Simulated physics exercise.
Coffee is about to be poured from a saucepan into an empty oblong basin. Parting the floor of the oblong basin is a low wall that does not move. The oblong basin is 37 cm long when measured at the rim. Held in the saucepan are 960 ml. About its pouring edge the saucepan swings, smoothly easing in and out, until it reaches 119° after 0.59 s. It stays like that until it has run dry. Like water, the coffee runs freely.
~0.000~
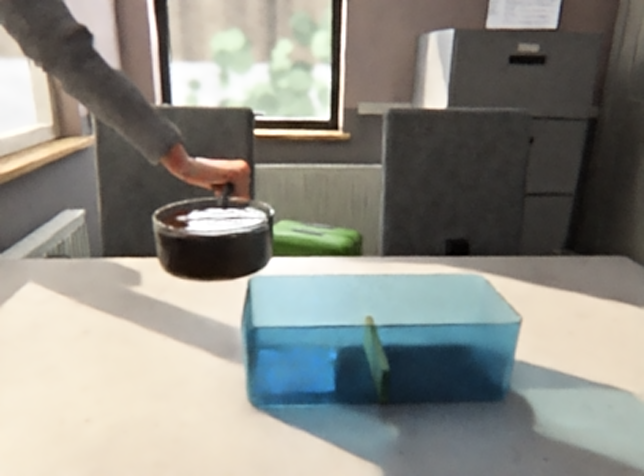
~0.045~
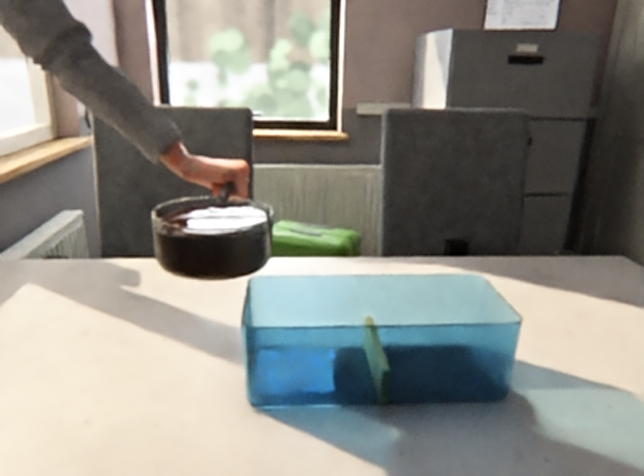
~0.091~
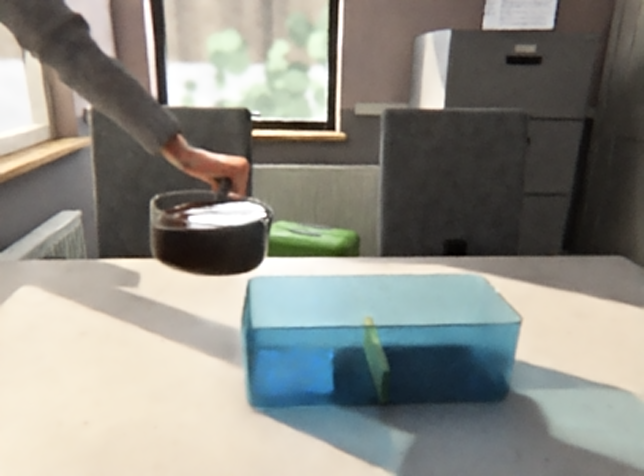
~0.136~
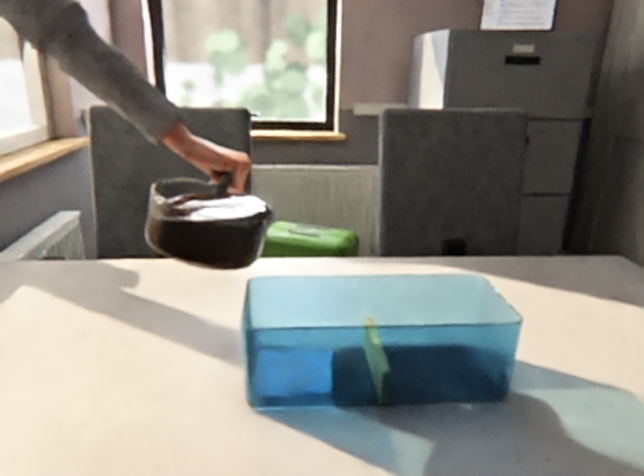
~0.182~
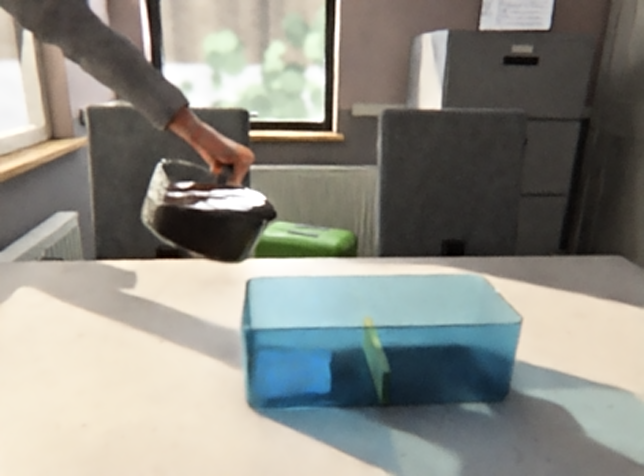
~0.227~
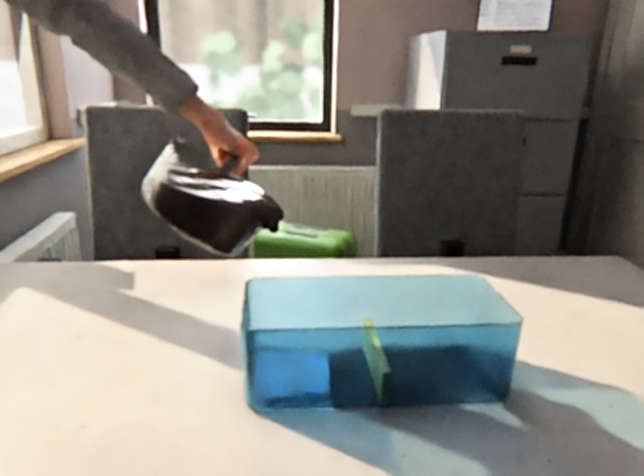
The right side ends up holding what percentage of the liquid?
About 25 in every hundred parts.
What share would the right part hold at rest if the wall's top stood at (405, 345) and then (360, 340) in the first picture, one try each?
Respectively close to 10 and 55 %.
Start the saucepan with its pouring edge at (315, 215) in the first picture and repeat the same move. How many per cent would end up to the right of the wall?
In that case roughly 65 per cent.
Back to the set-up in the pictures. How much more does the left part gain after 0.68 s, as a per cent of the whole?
That amounts to roughly 9 per cent of the whole.
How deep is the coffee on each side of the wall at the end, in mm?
Left about 24 mm, right about 10 mm.
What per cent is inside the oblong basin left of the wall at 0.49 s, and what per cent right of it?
I'd say some 16 in a hundred on the left and 0 on the right.
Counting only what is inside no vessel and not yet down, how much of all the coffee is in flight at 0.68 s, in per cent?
Around 7 per cent of the liquid is in flight.
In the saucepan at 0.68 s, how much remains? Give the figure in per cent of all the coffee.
1 %.
After 0.49 s the tilt is 110° and 22 per cent is still to pour, 15 is left of the wall and 0 right of it.
After 0.68 s the tilt is 119° and 1 per cent is still to pour, 61 is left of the wall and 31 right of it.
After 0.87 s the tilt is 119° and 0 per cent is still to pour, 63 is left of the wall and 22 right of it.
After 1.09 s the tilt is 119° and 0 per cent is still to pour, 69 is left of the wall and 25 right of it.
In the end 70 per cent lies left of the wall, 25 right of it and 5 outside.
